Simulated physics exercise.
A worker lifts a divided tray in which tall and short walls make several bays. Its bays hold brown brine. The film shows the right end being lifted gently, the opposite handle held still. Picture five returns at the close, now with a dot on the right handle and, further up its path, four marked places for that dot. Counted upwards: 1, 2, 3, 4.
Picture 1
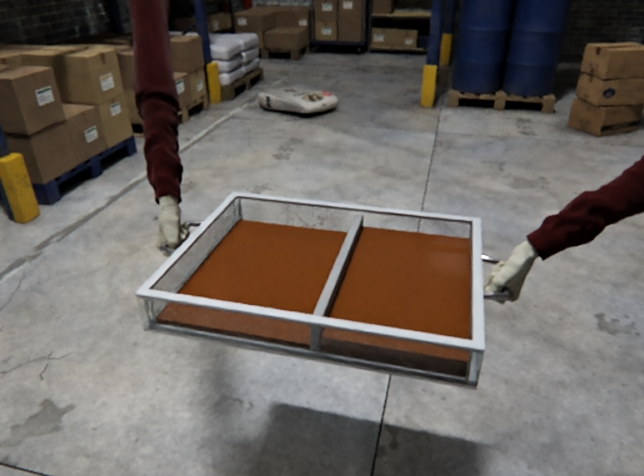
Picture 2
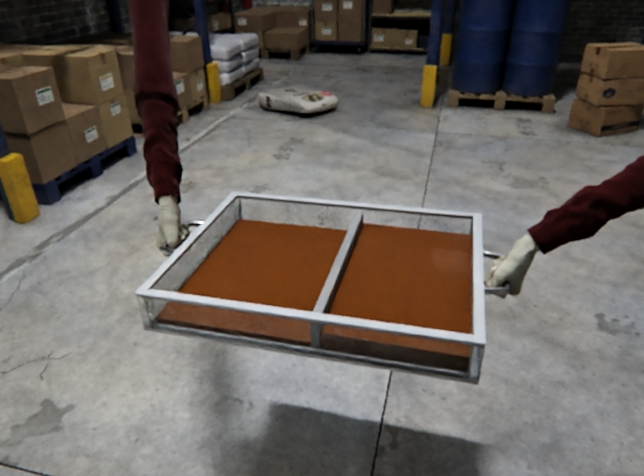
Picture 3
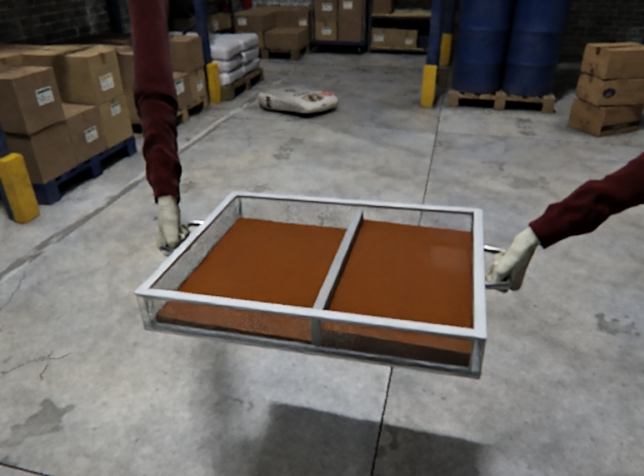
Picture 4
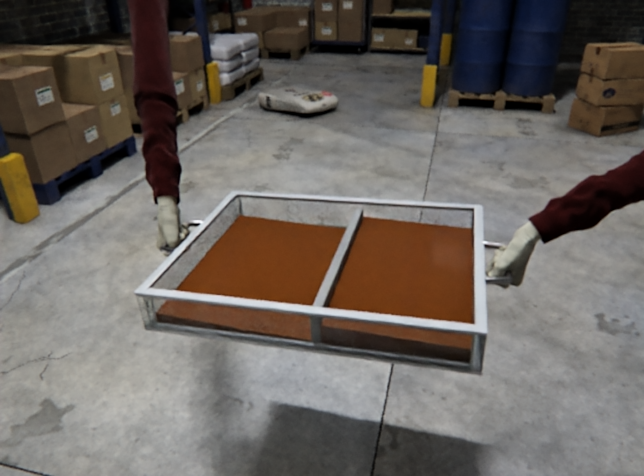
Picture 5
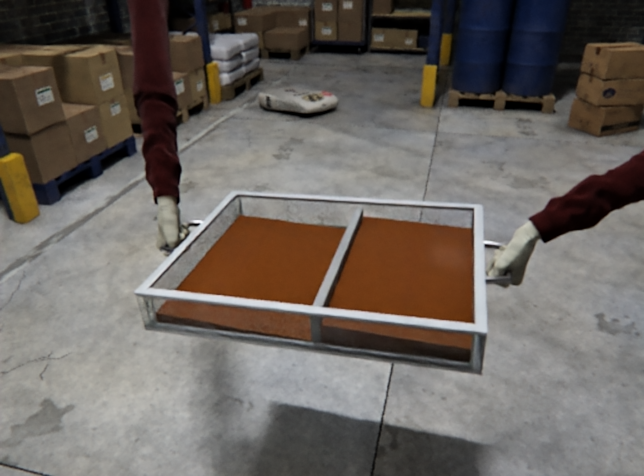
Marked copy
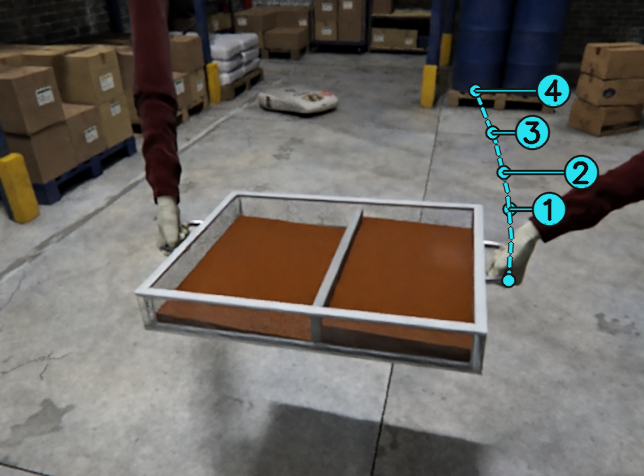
A gloved hand at the right edges its end of a divided, pale-framed tray very slightly upward, tilting it faintly down to the left, then keeps it there. Seen from above by an unmoving camera, the place is a warehouse with a grey concrete floor. Brown liquid fills the tray's two visible bays between dark red sleeves, with cardboard boxes, yellow posts and blue drums behind.
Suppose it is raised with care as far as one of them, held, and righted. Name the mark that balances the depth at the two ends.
2 works best here.
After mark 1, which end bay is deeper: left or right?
The right end bay.
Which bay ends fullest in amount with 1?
It is the right one.
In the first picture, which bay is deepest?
That is the right bay.
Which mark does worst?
The answer is 4.
On the marked copy, 1 at (509, 209); 2 at (503, 172); 3 at (492, 132); 4 at (475, 90).
Choosing 1, the right end bay stands much deeper than the other; nothing spills.
Choosing 2, the two end bays stand about equally deep; nothing spills.
Choosing 3, the left end bay stands a little deeper than the other; about 13 % goes over the rim.
Choosing 4, the left end bay stands a little deeper than the other; about 32 % goes over the rim.
